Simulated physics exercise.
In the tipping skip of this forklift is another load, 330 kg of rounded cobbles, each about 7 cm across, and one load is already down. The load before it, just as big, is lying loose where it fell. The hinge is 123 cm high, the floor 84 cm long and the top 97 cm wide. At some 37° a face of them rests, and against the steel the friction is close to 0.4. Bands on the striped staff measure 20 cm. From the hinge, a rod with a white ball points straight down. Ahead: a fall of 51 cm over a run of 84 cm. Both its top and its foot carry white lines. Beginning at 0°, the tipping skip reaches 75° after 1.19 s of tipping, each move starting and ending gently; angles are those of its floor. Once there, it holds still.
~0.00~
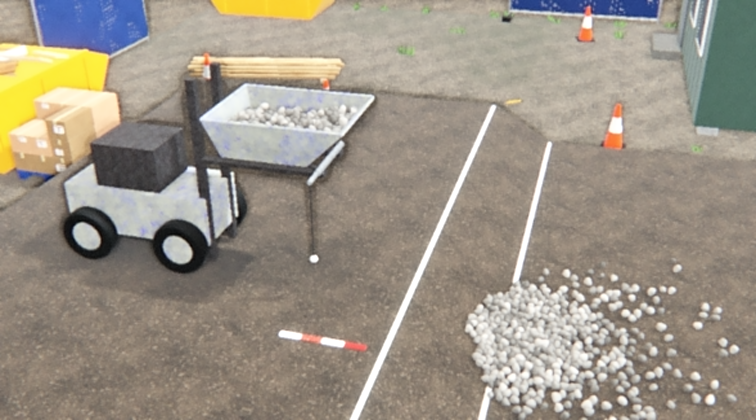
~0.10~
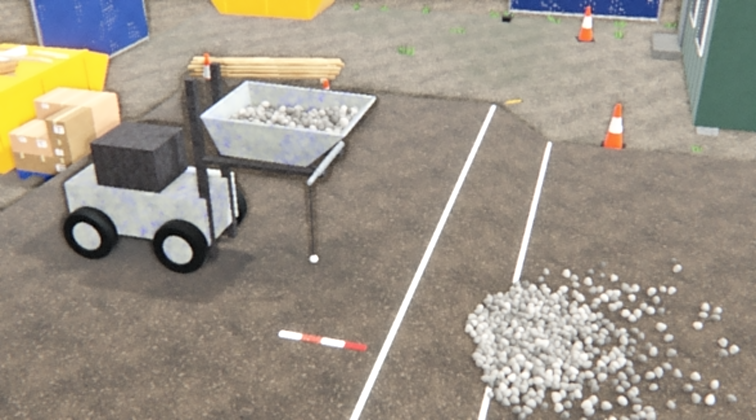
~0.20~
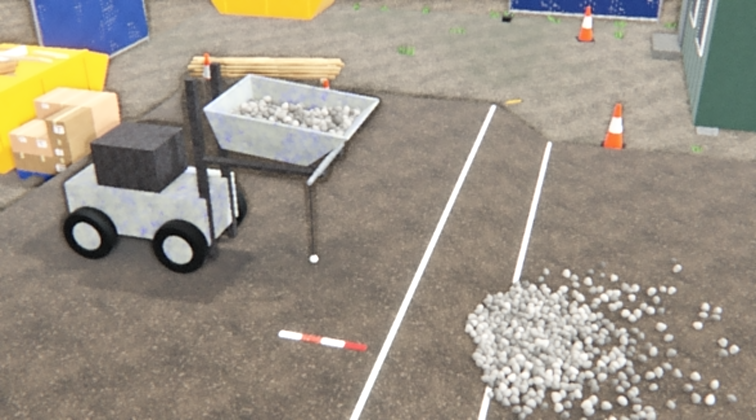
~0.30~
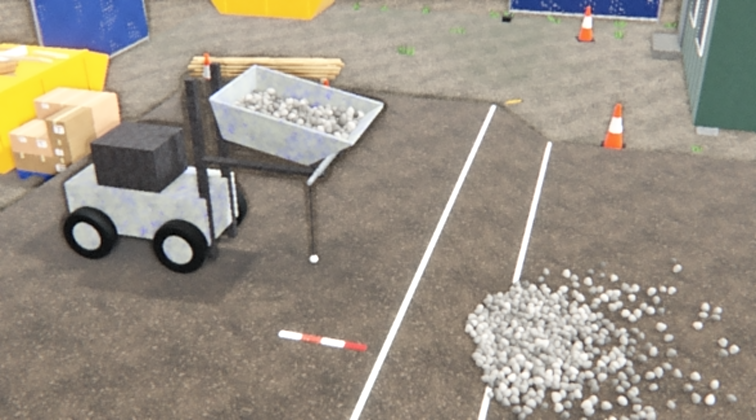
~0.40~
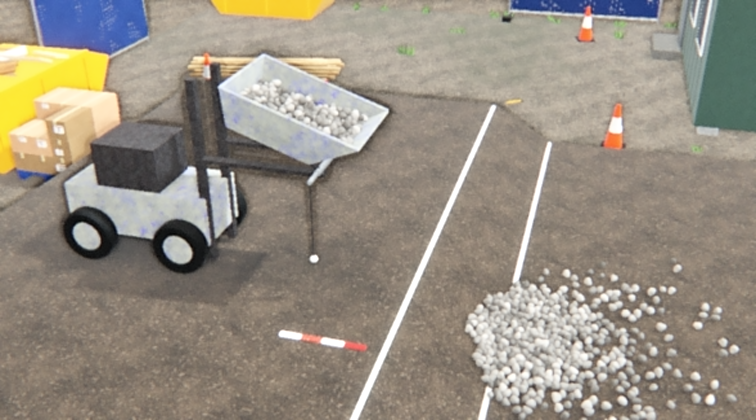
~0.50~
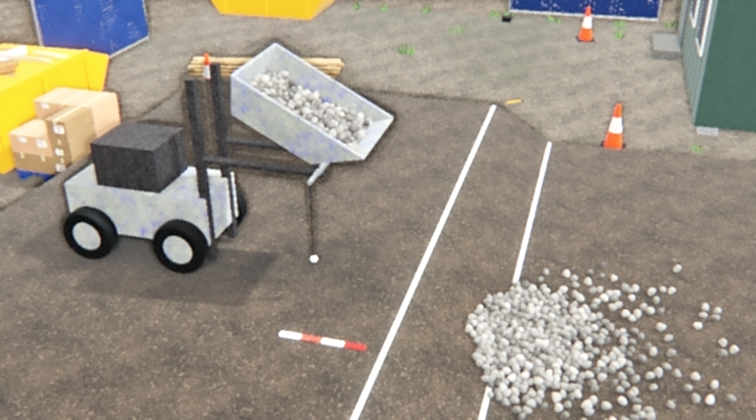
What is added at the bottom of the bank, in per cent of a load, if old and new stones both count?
I would say 58 in every hundred.
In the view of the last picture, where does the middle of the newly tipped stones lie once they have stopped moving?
Near (502, 324).
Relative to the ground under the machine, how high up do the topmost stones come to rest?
Roughly 8 cm above that ground.
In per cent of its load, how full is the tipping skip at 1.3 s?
Close to 65 per cent of the load.
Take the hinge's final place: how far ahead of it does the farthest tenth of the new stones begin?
About 220 centimetres ahead of it.
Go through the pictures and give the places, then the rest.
In the first frame, the tipping skip is at 0°, its lip at (342, 135); the top of the load is at (337, 117). The earlier load is highest near (474, 321), 31 cm below ground level, 11 % on the top or the slope, 86 % at the foot of the bank.
In the second frame, the tipping skip is at 2°, its lip at (343, 136); the top of the load is at (320, 115); the stones move at 0.3 m/s on average.
The third frame shows lip at (347, 139), floor tilted 6°, highest stones at (282, 108); the stones move at 0.5 m/s on average.
In the fourth frame, the tipping skip is at 12°, its lip at (352, 144); the top of the load is at (262, 99); the stones move at 0.7 m/s on average.
The fifth frame shows lip at (358, 150), floor tilted 20°, highest stones at (260, 88); the stones move at 0.8 m/s on average.
In the sixth frame, the tipping skip is at 29°, its lip at (363, 158); the top of the load is at (267, 78); the stones move at 0.8 m/s on average.
After 0.9 s the floor is at 63°; in per cent of one load, 100 in the tipping skip, 11 on the top or the slope, 86 at the foot of the bank; the foremost stones are at (722, 349).
After 1.3 s the floor is at 75°; in per cent of one load, 64 in the tipping skip, 48 on the top or the slope, 86 at the foot of the bank; the foremost stones are at (722, 349).
After 1.6 s the floor is at 75°; in per cent of one load, 12 in the tipping skip, 95 on the top or the slope, 90 at the foot of the bank; the foremost stones are at (722, 349).
After 4.1 s the floor is at 75°; in per cent of one load, 0 in the tipping skip, 54 on the top or the slope, 144 at the foot of the bank; the foremost stones are at (739, 369). Net gain at the foot of the bank, 58.
